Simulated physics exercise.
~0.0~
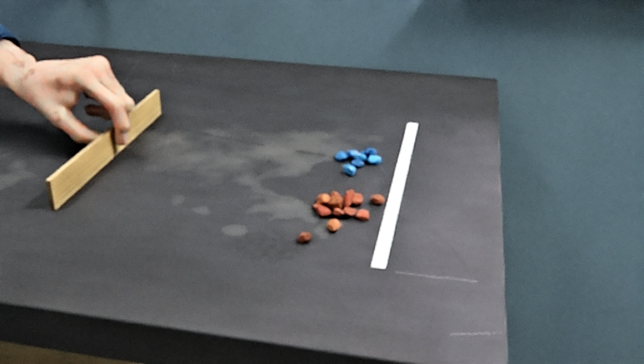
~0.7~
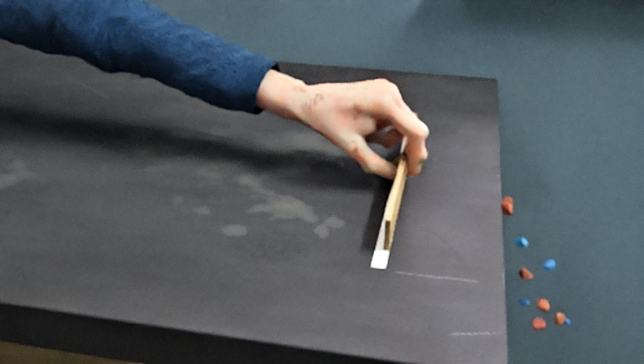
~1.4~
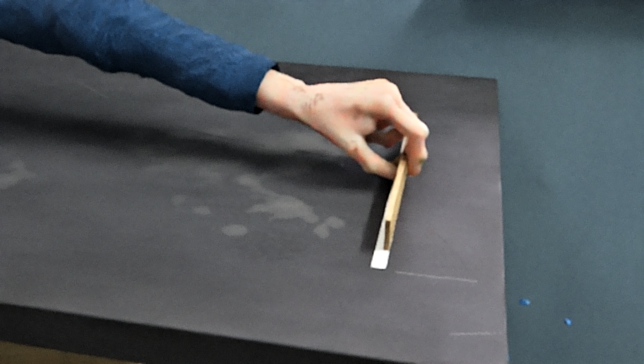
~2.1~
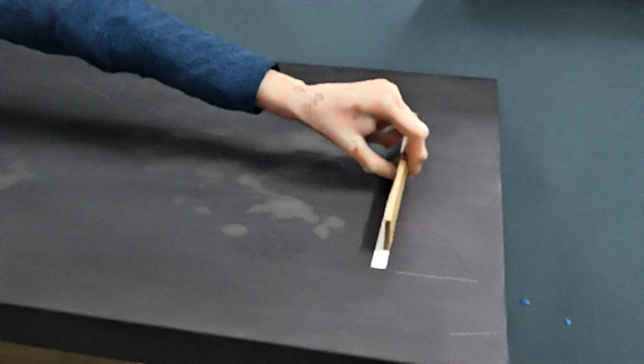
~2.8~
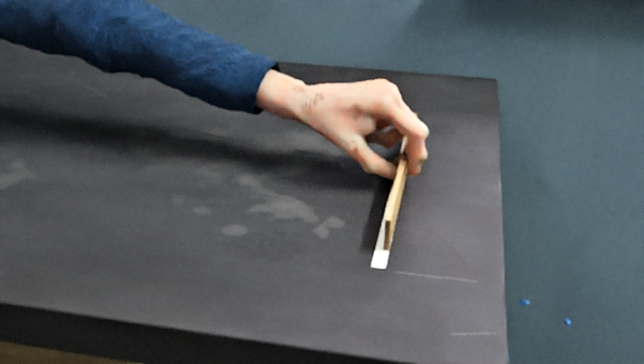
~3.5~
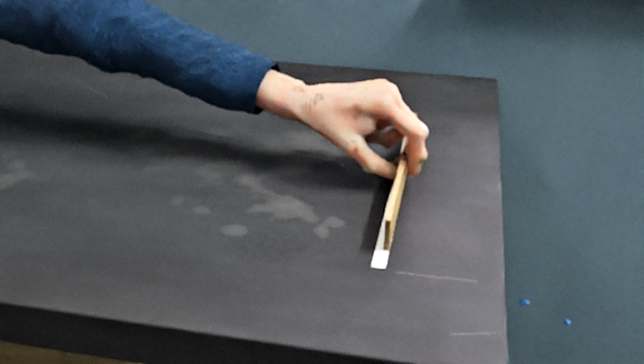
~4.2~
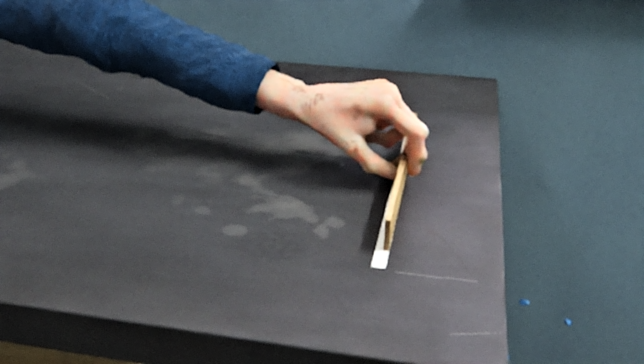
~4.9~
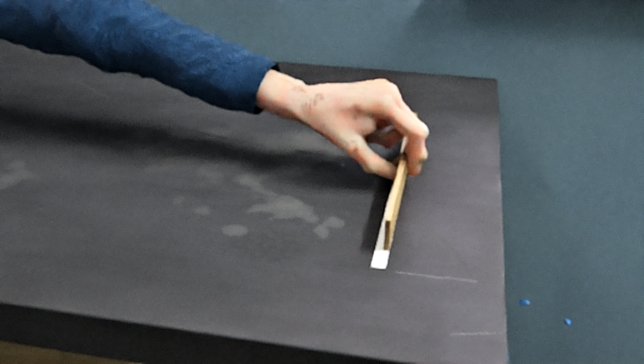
Hand sweeping a wooden strip right to white tape on a dark table, red and blue pieces tumbling over the edge.
